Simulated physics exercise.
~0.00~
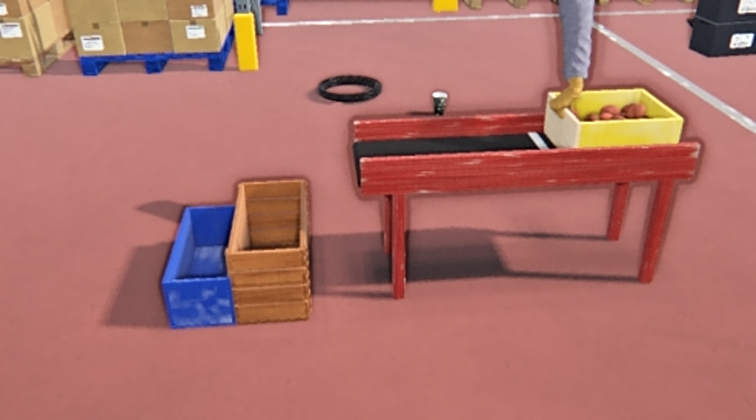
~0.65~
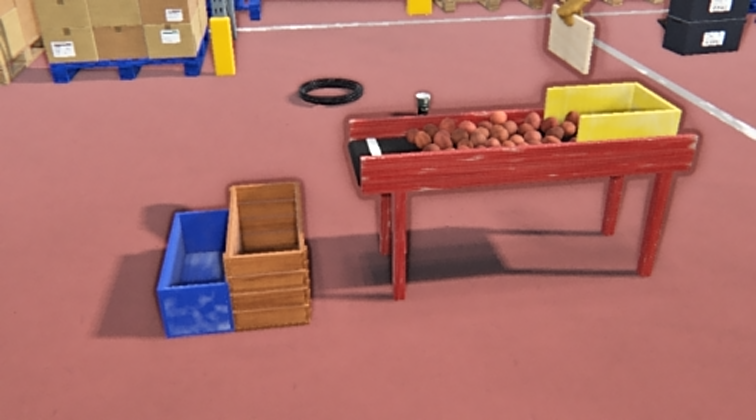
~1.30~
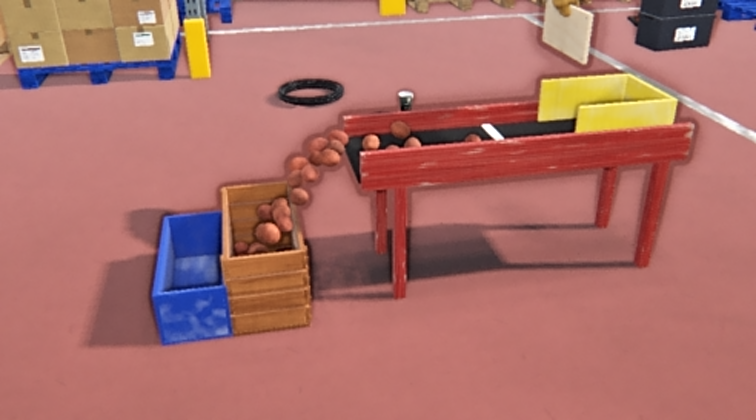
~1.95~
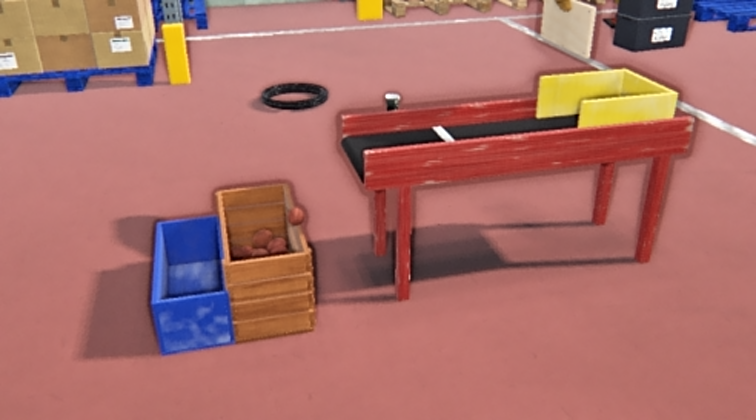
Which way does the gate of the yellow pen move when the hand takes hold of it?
The gate moves up, lifted clear of the yellow pen by the hand.
